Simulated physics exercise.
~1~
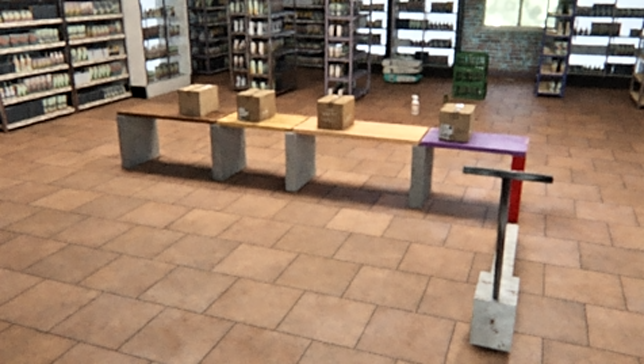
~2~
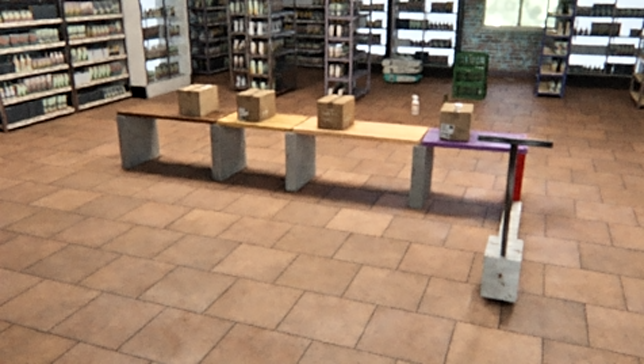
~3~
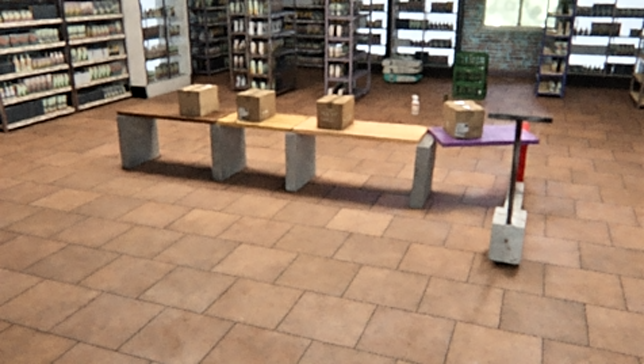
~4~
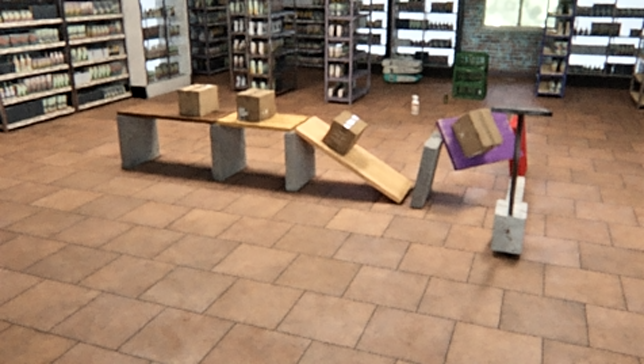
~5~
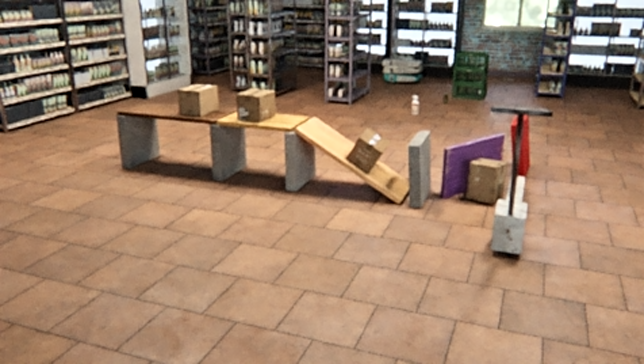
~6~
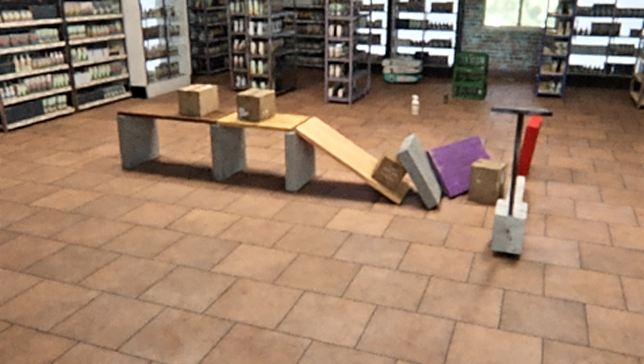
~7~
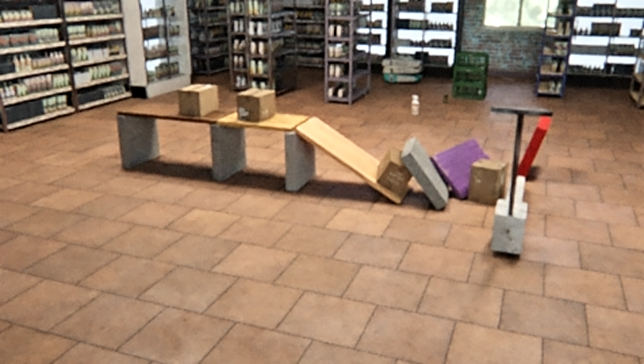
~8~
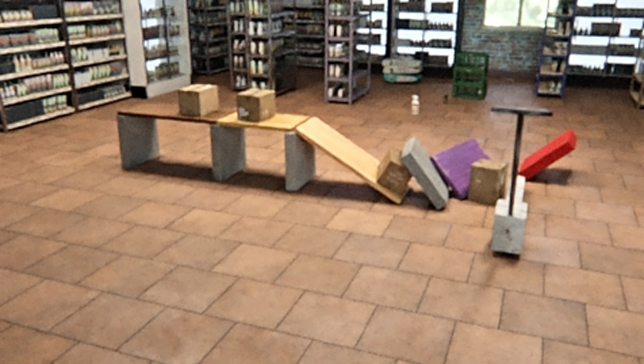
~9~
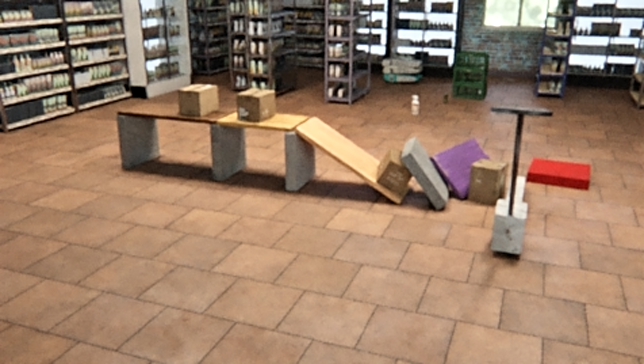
A long row of wooden boards resting on pale blocks, with four cardboard cartons on top, stands on a brown tiled floor in a shop lined with shelves, seen from slightly above by a still camera. At the right end are a purple board, a red upright and a grey jack with a tall T-shaped handle. The jack slides away from the viewer into the red upright's foot and stops. The purple board and its neighbour drop, spilling their cartons. A pale block leans over, then the red upright topples rightward and lies flat, while the left section stays standing.
